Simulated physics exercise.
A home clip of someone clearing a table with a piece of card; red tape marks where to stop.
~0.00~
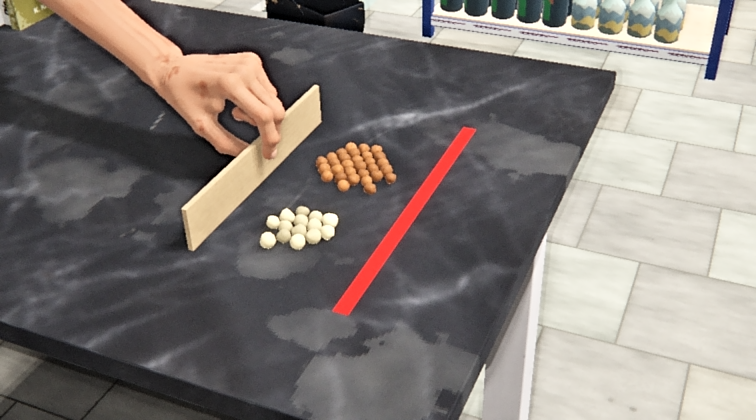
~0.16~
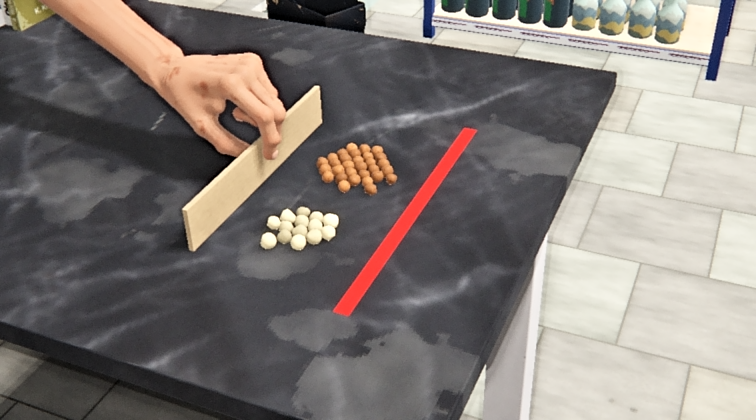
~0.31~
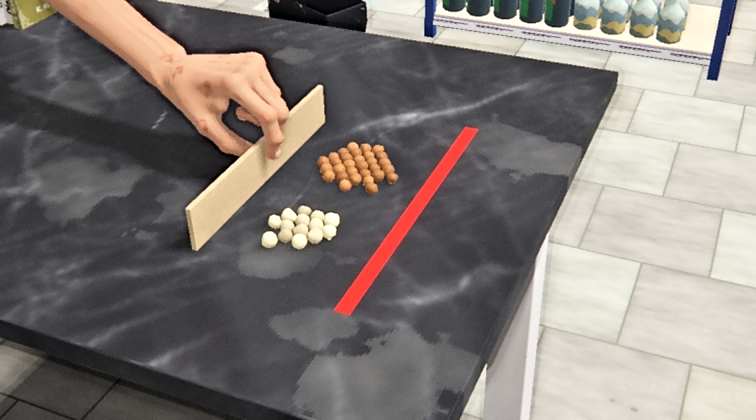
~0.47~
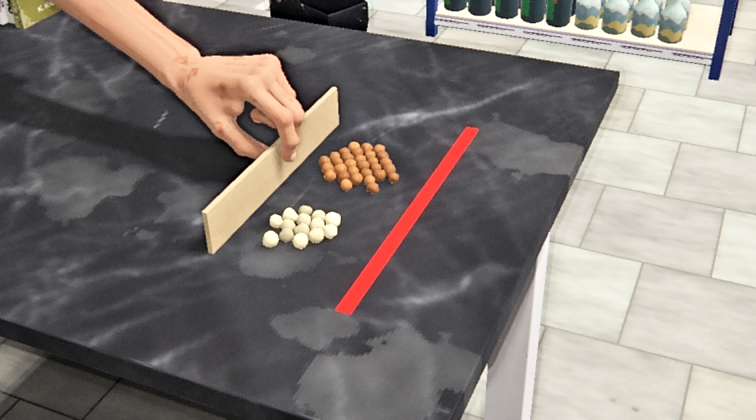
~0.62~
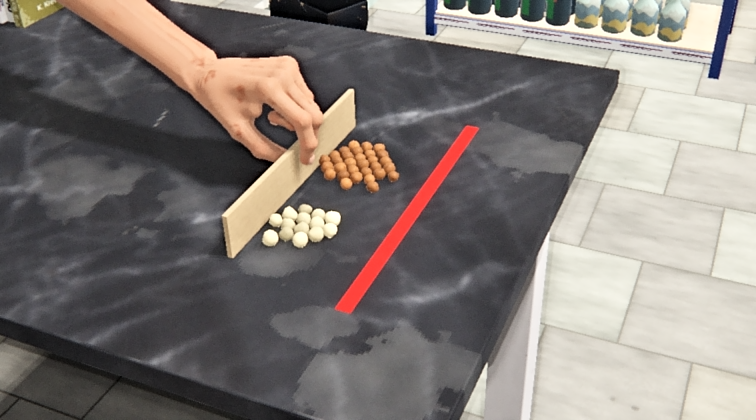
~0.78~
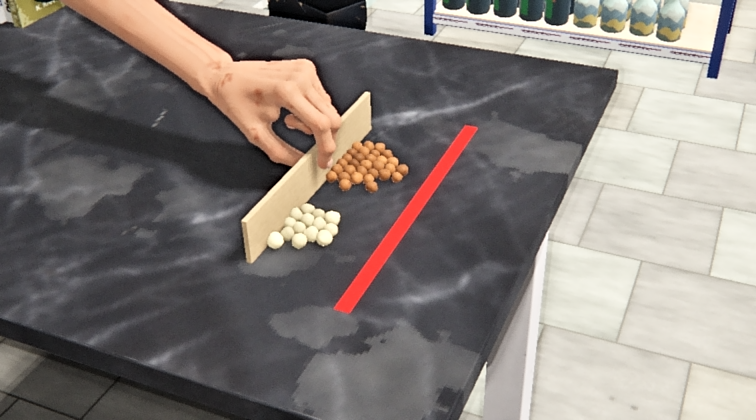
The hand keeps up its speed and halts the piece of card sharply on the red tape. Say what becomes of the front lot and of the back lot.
The front lot all stops short of the edge and the back lot all stops short of the edge.
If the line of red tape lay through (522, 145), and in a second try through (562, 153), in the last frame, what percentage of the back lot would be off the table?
Near 10 % and 100 %.
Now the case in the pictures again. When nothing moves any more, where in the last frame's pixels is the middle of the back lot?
Roughly at (462, 183).
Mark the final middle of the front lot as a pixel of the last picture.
At about (413, 254).
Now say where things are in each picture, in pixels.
Piece of card (198, 218), at rest; red tape (464, 136), well back from the edge; edge at (536, 240); front lot (301, 222), a few macadamia nuts; back lot (360, 167), some hazelnuts, in the first frame.
Piece of card (199, 219), at rest; back lot (361, 168), in the second frame.
Piece of card (202, 218); front lot (303, 221), in the third frame.
Piece of card (218, 221); back lot (363, 167), in the fourth frame.
Piece of card (238, 225); front lot (304, 220), in the fifth frame.
Piece of card (257, 230); red tape (466, 134); edge at (537, 239); front lot (300, 229), roughly a third pushed along; back lot (366, 166), roughly half pushed along, in the sixth frame.
By 1.20 s, piece of card still moving, near (368, 161); front lot all on the table, its front near (380, 247); back lot all on the table, its front near (452, 177).
By 1.65 s, piece of card stopped at the red tape; front lot all on the table, its front near (441, 261); back lot all on the table, its front near (503, 186).
By 1.93 s, piece of card stopped at the red tape; front lot all on the table, its front near (446, 262); back lot all on the table, its front near (507, 187).
When it is over (2.1 s), piece of card stopped at the red tape; front lot all on the table, its front near (446, 262); back lot all on the table, its front near (507, 187).
